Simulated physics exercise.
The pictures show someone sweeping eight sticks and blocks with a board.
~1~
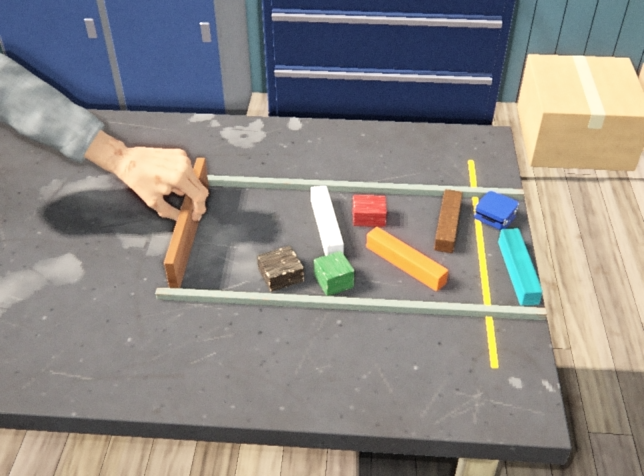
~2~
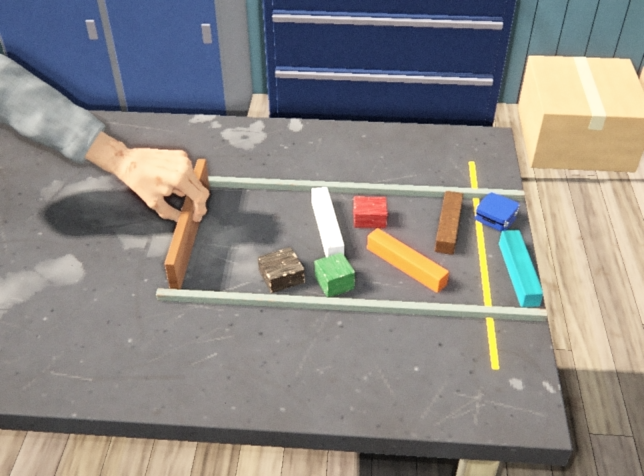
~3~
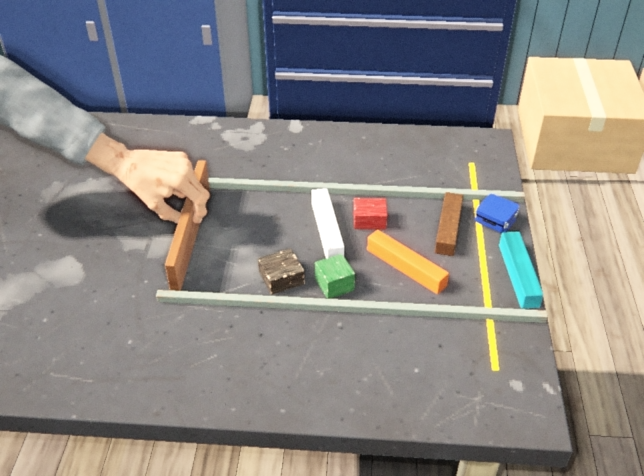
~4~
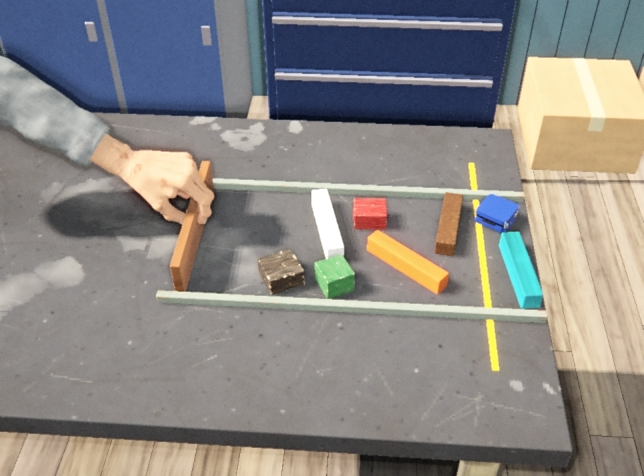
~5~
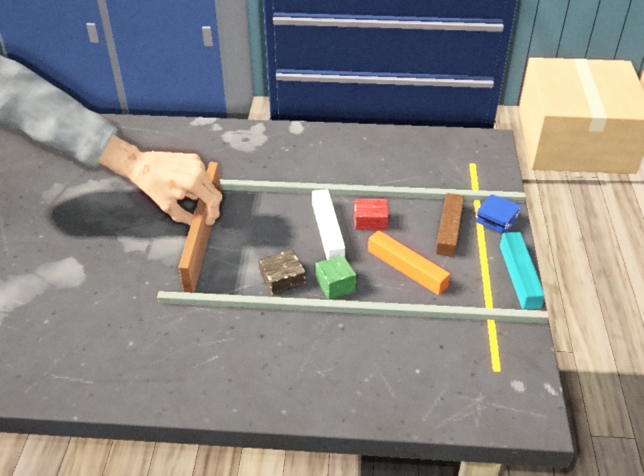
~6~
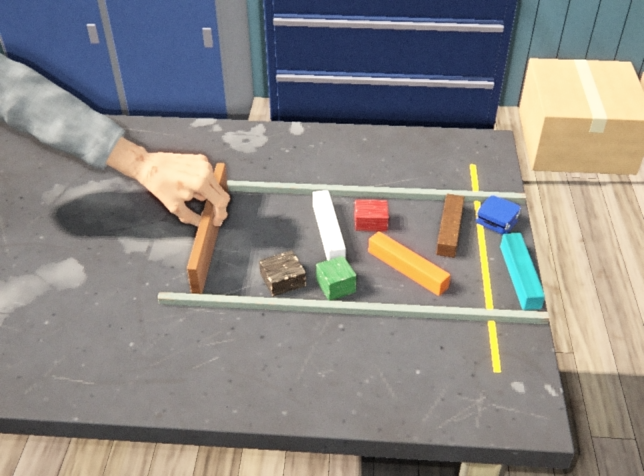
A hand sliding an upright wooden board slightly right between two rails on a dark table, the scattered colourful blocks staying still.
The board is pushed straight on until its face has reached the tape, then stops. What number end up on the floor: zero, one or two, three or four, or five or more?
The number that fall off is three or four.
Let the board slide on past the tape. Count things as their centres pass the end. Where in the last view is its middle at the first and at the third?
At (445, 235) for the first, at (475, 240) for the third.
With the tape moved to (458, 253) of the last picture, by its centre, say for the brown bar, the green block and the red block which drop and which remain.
The brown bar stays on, the green block survives, the red block is kept.
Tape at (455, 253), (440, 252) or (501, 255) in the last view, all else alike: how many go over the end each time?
The counts: 2, 0 and 5.
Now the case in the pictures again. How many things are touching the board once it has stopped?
It touches 2.
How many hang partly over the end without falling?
It comes to 2.
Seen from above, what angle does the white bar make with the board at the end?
About 0°.
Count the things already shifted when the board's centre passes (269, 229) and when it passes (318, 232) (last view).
By then 1, and 3.
Soon after, none off yet; turquoise stick at rest near (522, 270); blue case at rest near (498, 216); brown bar at rest near (451, 225).
After that, none off yet; turquoise stick displaced a little near (537, 270); blue case displaced about its own width near (526, 214); brown bar displaced about its own width near (500, 227).
In the end, the number that fall off is three or four; gone, brown bar, blue case and turquoise stick.
